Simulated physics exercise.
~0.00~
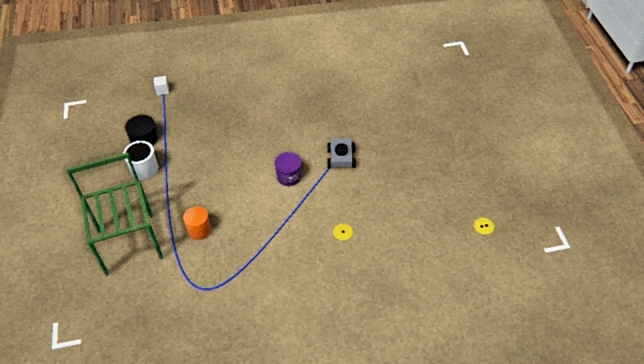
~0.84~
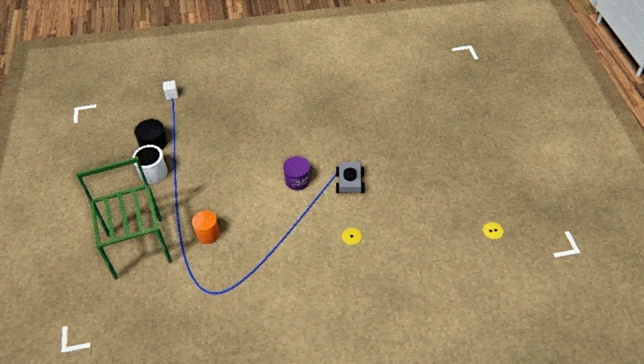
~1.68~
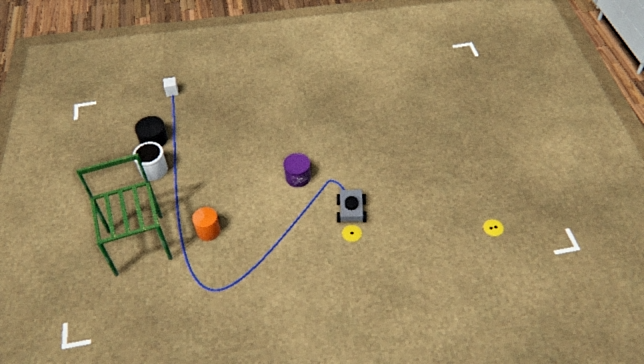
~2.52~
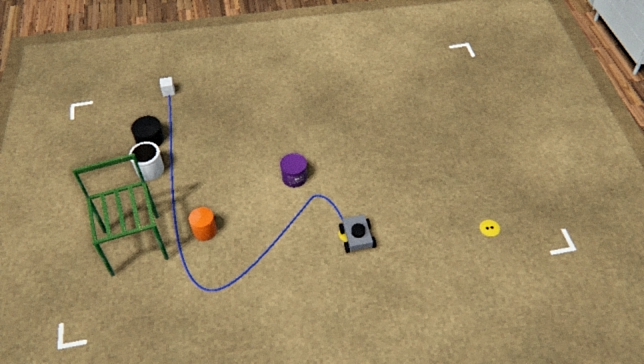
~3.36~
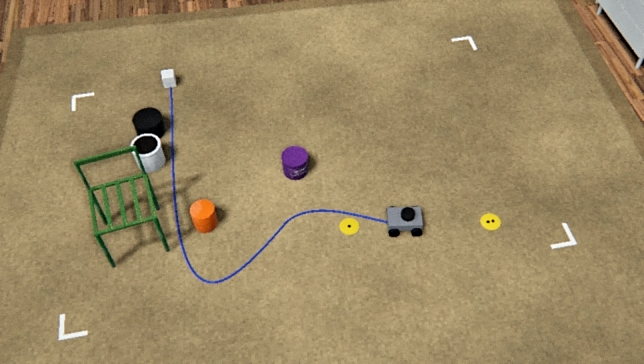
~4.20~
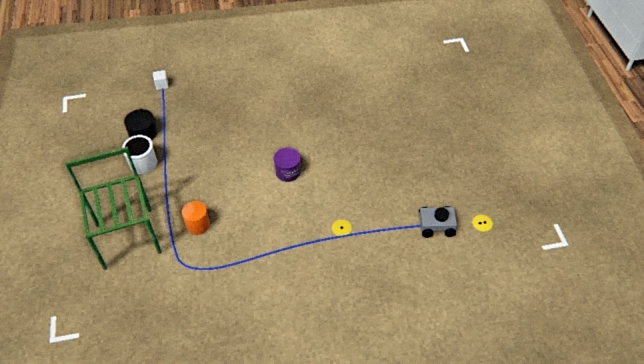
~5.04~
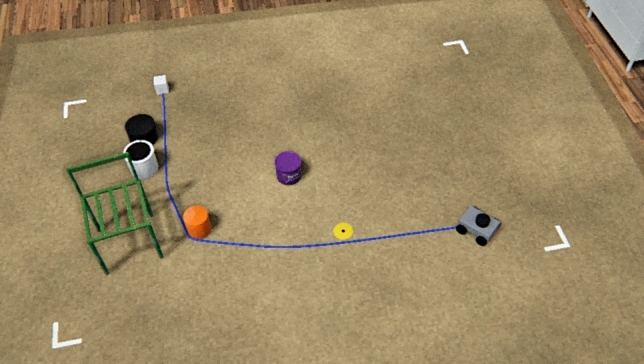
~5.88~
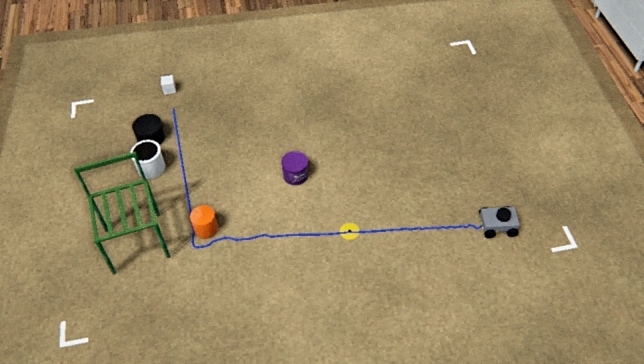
On a tan carpet with white corner marks, a small grey cart trailing a blue lead drives down to one yellow mark, then right to another, as the lead tightens around an orange tub and finally comes away from the white block.
